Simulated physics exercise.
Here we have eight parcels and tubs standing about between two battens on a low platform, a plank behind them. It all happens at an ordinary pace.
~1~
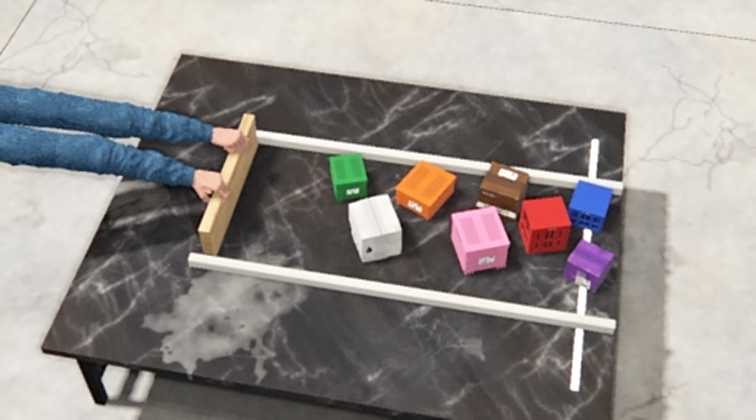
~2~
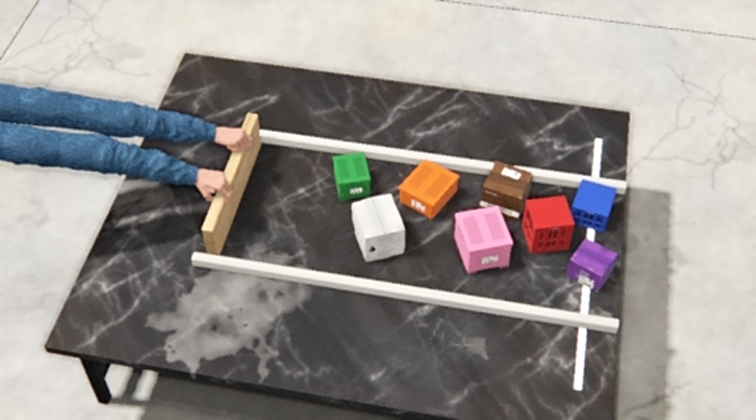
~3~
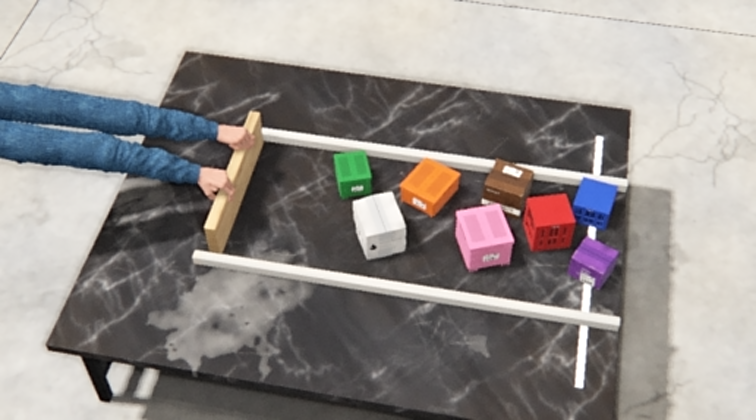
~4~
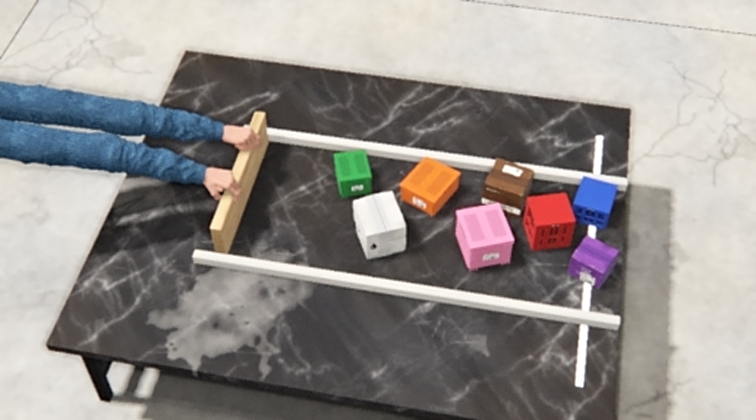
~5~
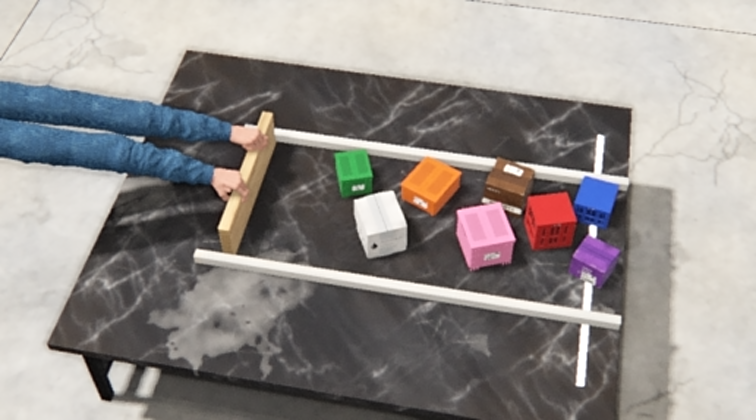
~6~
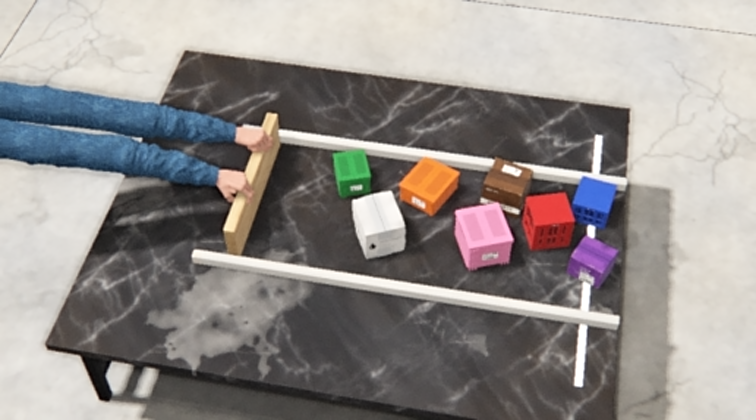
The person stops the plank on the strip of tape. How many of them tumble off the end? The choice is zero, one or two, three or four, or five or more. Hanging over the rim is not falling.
In the end the number that fall off is five or more.
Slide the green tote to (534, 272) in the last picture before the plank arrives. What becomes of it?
From there it comes down.
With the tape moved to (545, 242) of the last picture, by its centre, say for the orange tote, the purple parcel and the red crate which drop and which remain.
The orange tote survives; the purple parcel falls; the red crate drops off.
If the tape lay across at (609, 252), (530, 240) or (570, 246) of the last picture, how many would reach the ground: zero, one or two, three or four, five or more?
Taking them in turn, more than four; three to four; at least five.
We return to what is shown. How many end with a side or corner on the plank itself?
2 of them.
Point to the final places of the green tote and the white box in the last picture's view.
First (610, 215), then (611, 267).
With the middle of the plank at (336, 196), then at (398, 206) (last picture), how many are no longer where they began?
At the one place 1, at the other 3.
Soon after, none off yet; purple parcel at rest near (592, 262); blue crate at rest near (593, 202); red crate at rest near (548, 222).
After that, none off yet; purple parcel moving near (595, 264); blue crate displaced a little near (611, 203); red crate displaced about its own width near (577, 228).
In the end, the number that fall off is five or more; gone, orange tote, pink tote, brown parcel, red crate, blue crate and purple parcel.
